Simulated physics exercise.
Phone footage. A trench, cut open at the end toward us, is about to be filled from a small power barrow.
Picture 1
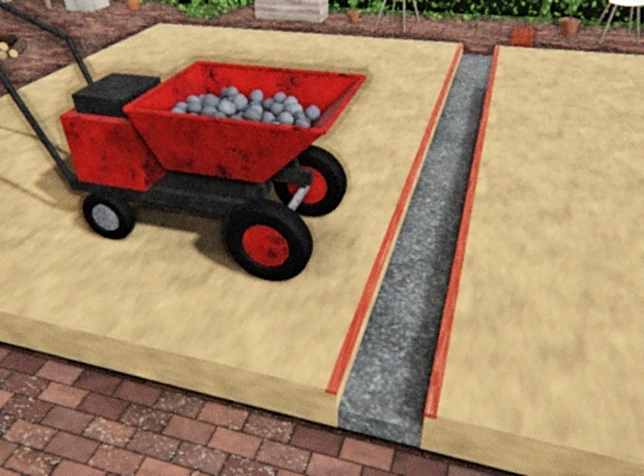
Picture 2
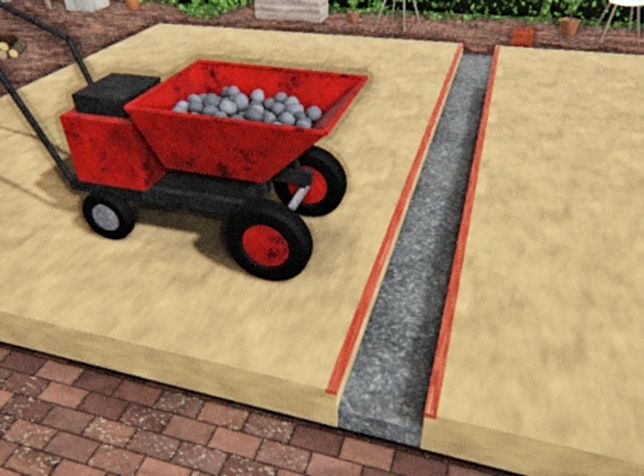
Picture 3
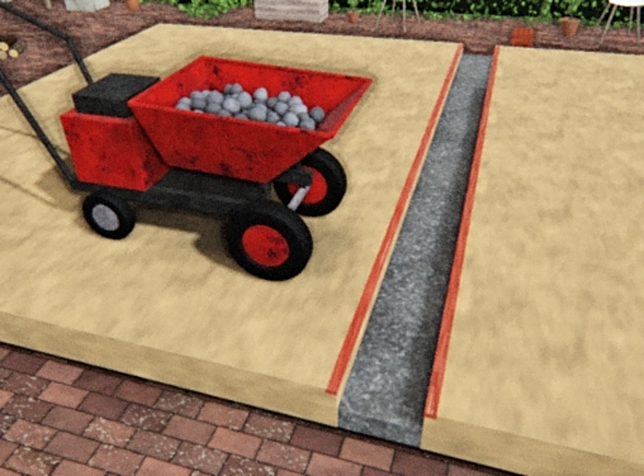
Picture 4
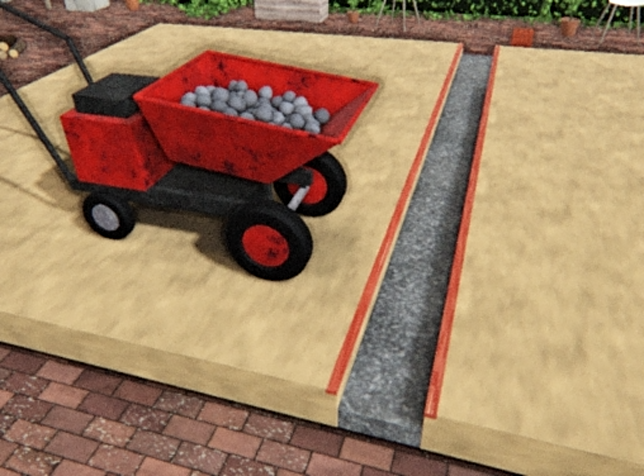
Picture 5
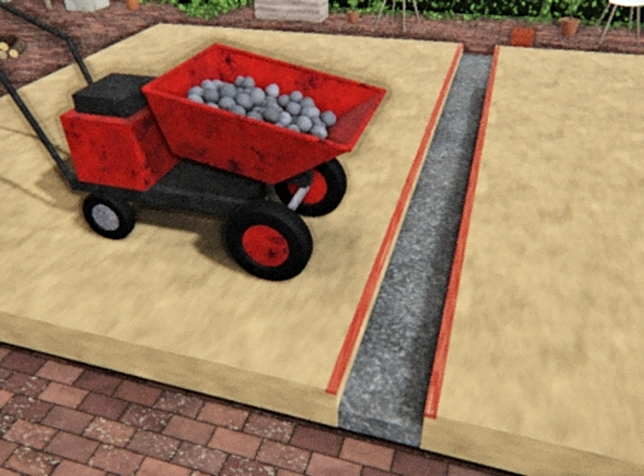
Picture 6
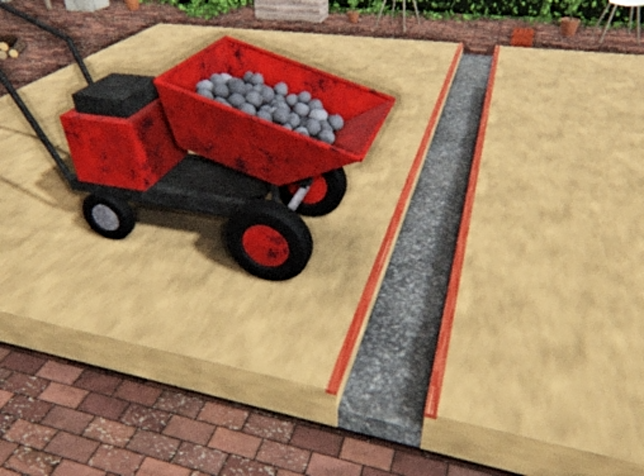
Red skip of a small barrow tilting gradually forward to the right, carrying grey cobbles beside a shallow gravel-coloured trench.
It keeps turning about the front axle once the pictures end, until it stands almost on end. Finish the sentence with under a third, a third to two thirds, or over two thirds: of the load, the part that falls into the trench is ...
The part that falls into the trench is a third to two thirds.
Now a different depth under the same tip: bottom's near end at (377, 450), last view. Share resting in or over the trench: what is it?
The share would be around 70 per cent.
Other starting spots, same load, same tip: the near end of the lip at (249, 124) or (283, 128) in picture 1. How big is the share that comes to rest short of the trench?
The first spot yields roughly 20 percent, the second roughly 0 percent.
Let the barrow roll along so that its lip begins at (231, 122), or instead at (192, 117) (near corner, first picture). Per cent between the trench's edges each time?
Roughly 60 per cent first, then roughly 20 per cent.
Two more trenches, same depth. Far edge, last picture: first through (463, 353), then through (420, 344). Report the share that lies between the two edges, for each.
Well, it'd be something like 80 per cent the first time and 20 per cent the second.
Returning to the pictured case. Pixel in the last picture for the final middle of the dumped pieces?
About (449, 263).
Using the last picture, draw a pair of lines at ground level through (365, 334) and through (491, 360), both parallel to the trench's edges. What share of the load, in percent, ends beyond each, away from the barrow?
In order: 80 percent, then 20 percent.
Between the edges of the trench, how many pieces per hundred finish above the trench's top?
20 per cent or thereabouts.
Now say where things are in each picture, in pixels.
Lip of the skip at (323, 132), level; top of the load at (226, 109), round cobbles; first edge of the trench at (353, 331); far edge at (443, 349), the trench over half as wide as the skip, and shallow for its width, in the first frame.
Lip of the skip at (325, 133), level; top of the load at (227, 108), in the second frame.
Lip of the skip at (331, 137), tipped barely; top of the load at (213, 112), in the third frame.
Lip of the skip at (339, 142), tipped a little; top of the load at (219, 109), in the fourth frame.
Lip of the skip at (349, 150), tipped a little; top of the load at (226, 105), in the fifth frame.
Lip of the skip at (360, 160), tipped clearly; top of the load at (240, 107); first edge of the trench at (353, 331); far edge at (443, 349), in the sixth frame.
Soon, skip tipped steeply; all in the skip.
A while on, skip tipped steeply; most in the skip; about a quarter in or heaped over the trench; a stray few beyond it.
Towards the end, skip tipped right over; about a quarter in the skip; about half in or heaped over the trench; about a third beyond it.
Finally, skip tipped right over; about a quarter in the skip; about half in or heaped over the trench; about a third beyond it.
